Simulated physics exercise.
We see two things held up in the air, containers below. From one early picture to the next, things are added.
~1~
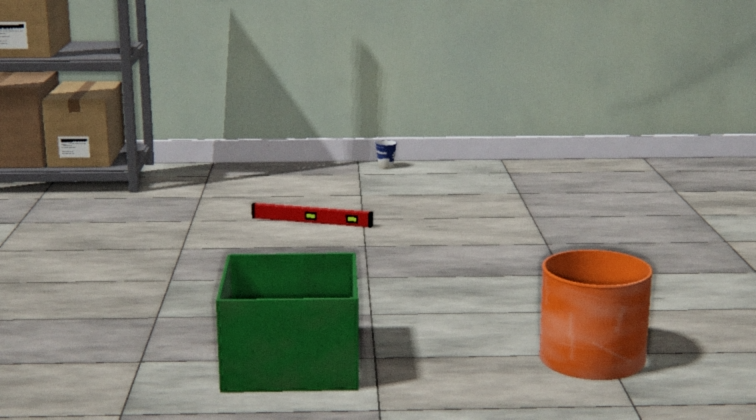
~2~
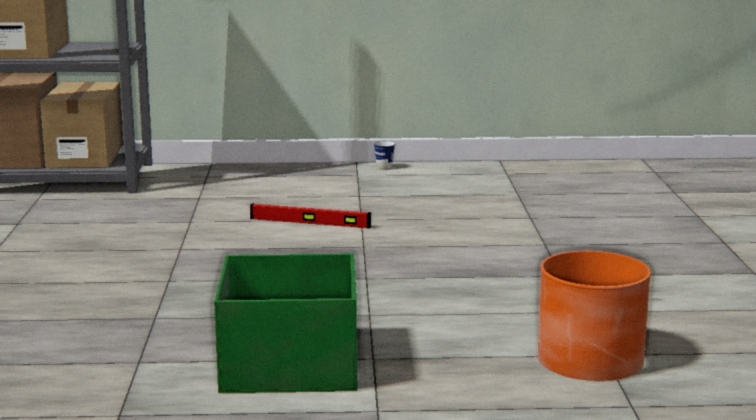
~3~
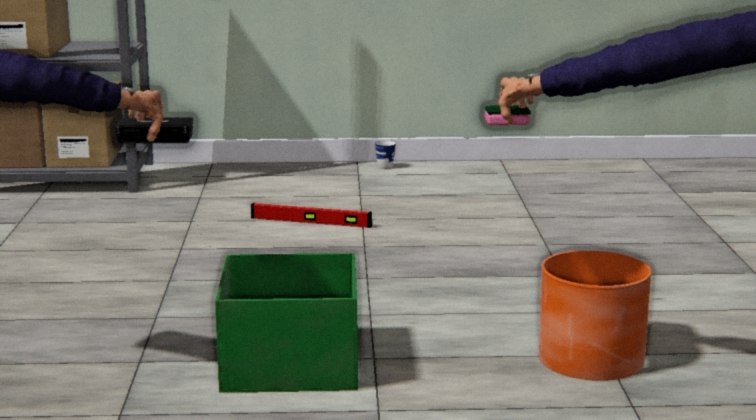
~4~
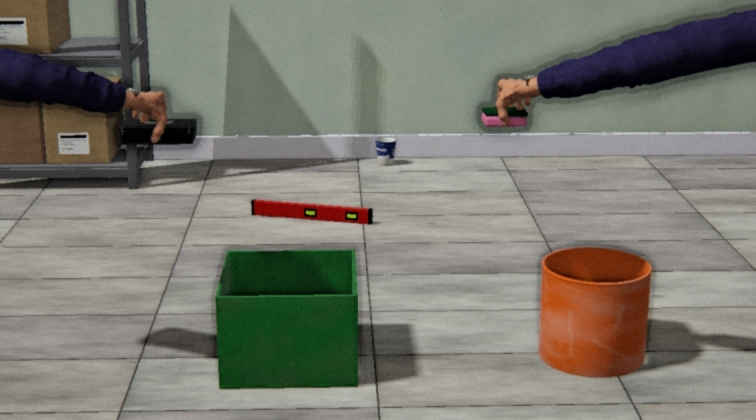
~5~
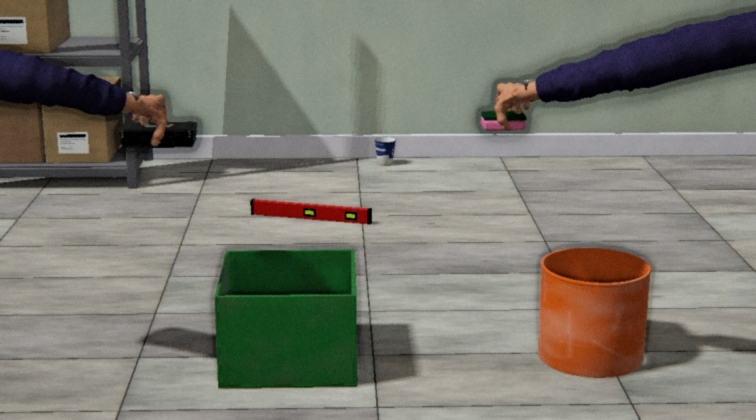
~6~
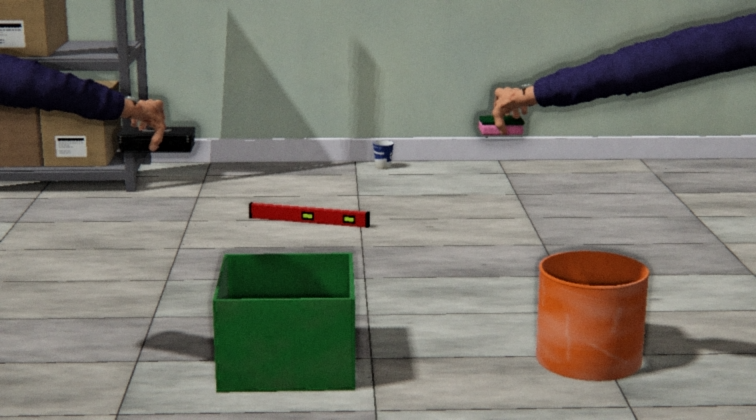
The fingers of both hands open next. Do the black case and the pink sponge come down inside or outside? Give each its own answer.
As for where they come down: The black case ends up outside; the pink sponge ends up outside.
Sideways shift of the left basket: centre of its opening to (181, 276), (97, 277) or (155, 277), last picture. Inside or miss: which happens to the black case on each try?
So the black case finishes in the opening the first time, finishes off target the second time and finishes in the opening the third time.
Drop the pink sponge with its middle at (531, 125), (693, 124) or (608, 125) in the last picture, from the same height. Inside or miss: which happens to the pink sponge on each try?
Drops outside; drops outside; falls in.
Then, 0.22 s past the last view, black case in the air near (160, 203); pink sponge in the air near (499, 189).
Then, 0.36 s past the last view, black case in the air near (167, 334); pink sponge in the air near (495, 319).
Finally, the black case misses, near (168, 357); the pink sponge misses, near (494, 354).
